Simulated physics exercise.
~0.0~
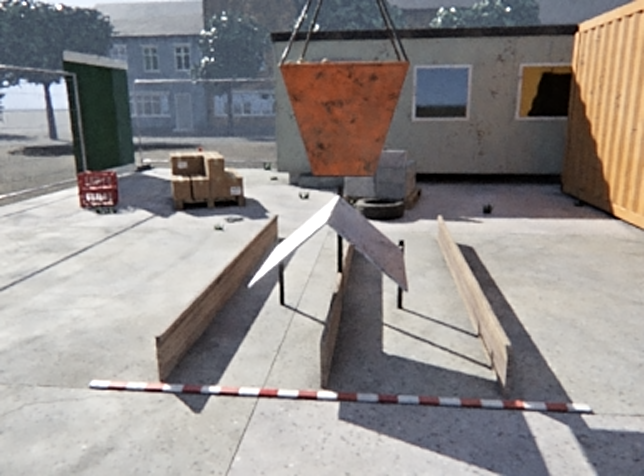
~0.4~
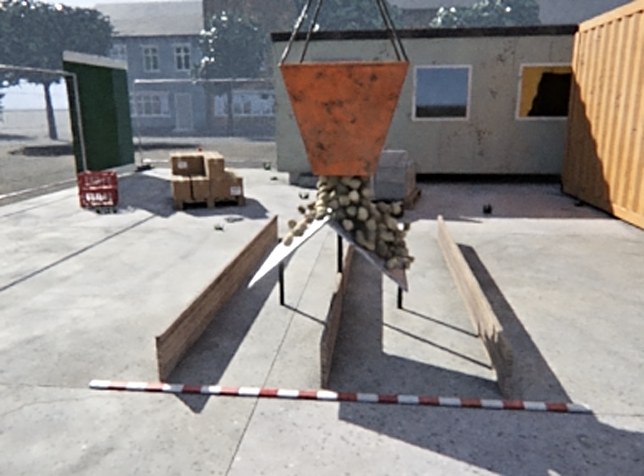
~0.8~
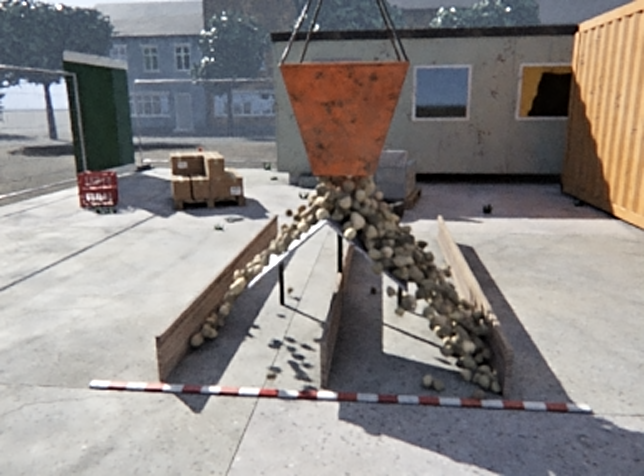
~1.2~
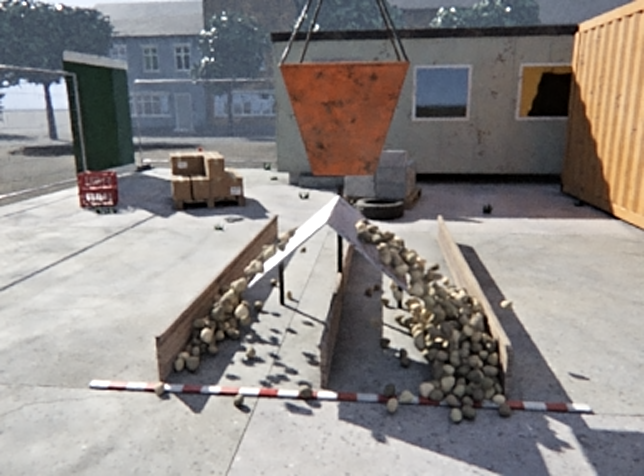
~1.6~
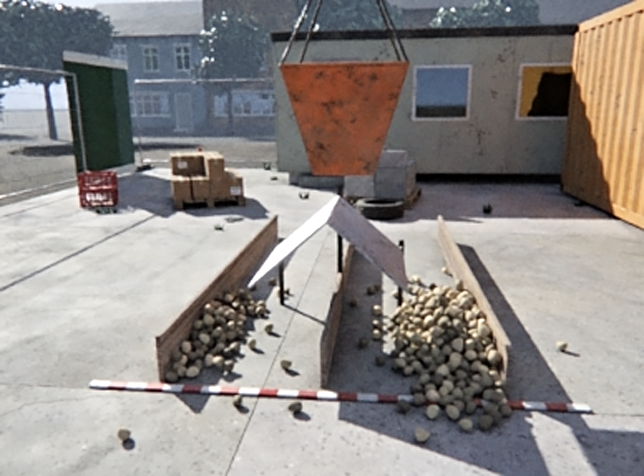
Rounded stones dropping from an orange skip onto a fixed steel ridge, splitting between two plank bays, most settling on the right.
